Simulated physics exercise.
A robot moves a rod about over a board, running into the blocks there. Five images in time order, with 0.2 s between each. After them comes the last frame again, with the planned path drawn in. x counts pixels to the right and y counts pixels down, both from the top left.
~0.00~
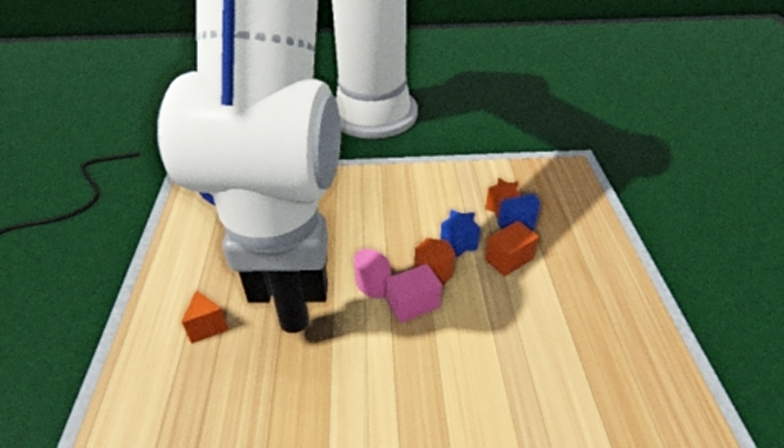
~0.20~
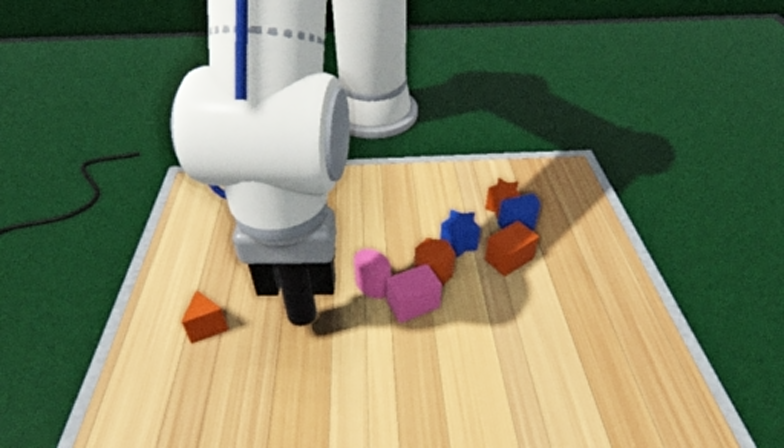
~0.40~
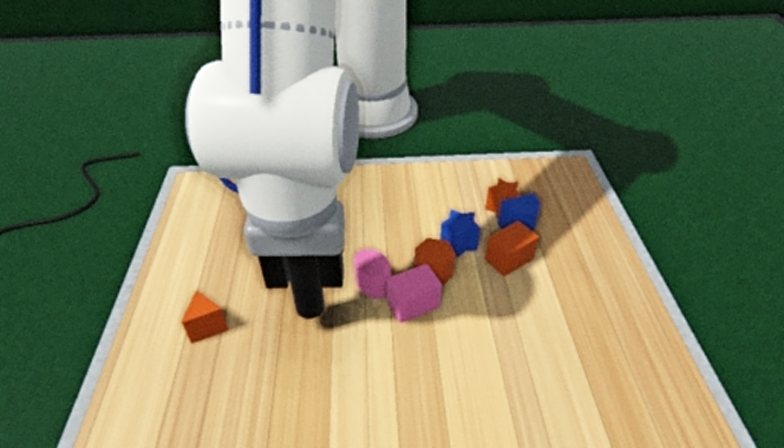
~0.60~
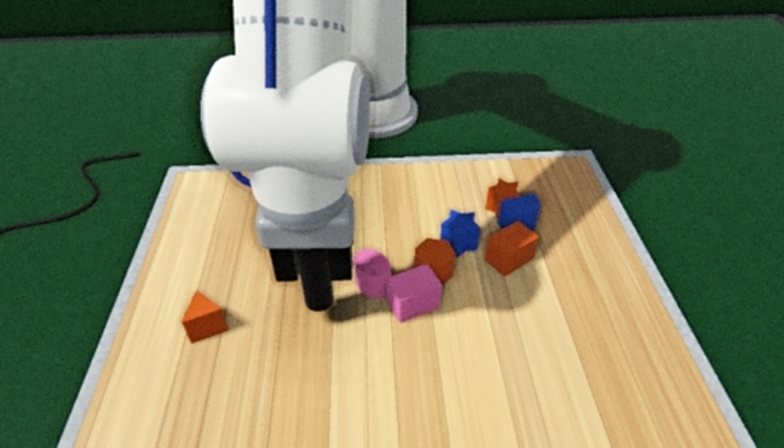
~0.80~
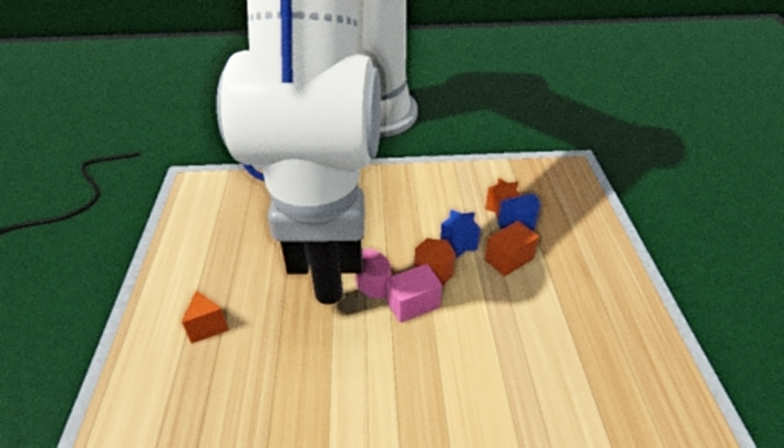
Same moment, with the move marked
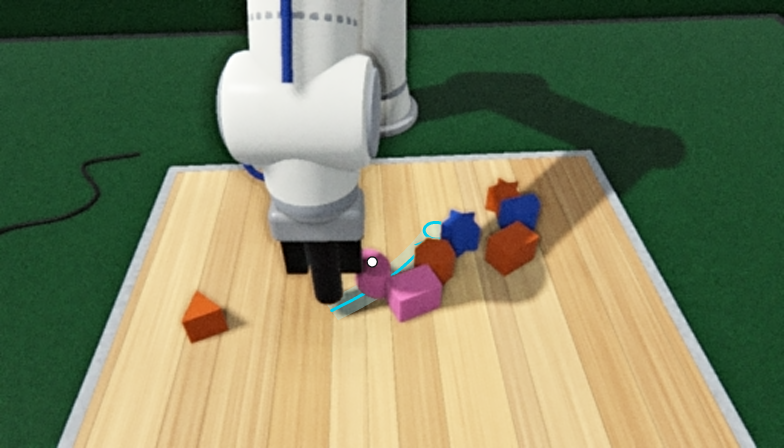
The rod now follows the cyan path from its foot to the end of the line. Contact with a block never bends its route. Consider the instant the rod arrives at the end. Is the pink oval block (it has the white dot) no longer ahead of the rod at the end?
No - that is not the case.
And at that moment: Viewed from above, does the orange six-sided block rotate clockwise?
The answer is yes.
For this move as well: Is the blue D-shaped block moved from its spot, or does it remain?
At the end of the path, it will still be in place.
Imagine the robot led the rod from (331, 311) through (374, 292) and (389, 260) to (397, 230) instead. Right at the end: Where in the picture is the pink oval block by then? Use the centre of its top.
Its top middle: (419, 198).
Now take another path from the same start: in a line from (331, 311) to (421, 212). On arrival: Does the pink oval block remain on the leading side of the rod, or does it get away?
I believe the pink oval block loses its place ahead of the rod and slips off.
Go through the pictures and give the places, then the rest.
Tip of the rod (295, 322), middles of tops, pink oval block (372, 262), orange six-sided block (435, 251), blue star (461, 221), blue D-shaped block (523, 204), in the first frame.
Rod (302, 315), nothing pushed, in the second frame.
Rod (311, 308), nothing pushed, in the third frame.
Rod (320, 301), nothing pushed, in the fourth frame.
Rod (329, 294), pink oval block (372, 262), orange six-sided block (435, 251), blue star (461, 221), blue D-shaped block (523, 204), in the fifth frame.
The line goes from (331, 311) through (395, 273) to (436, 231); the dot is on the pink oval block.
On the path given first. One third of the way, rod (376, 270); pink oval block (394, 247).
Two thirds of the way, rod (412, 242); pink oval block (421, 219), turned 35° anticlockwise; orange six-sided block (445, 245), turned 50° clockwise.
At the end, rod (437, 214); pink oval block (438, 191), turned 65° anticlockwise; orange six-sided block (445, 245), turned 50° clockwise; blue star unmoved; blue D-shaped block unmoved.
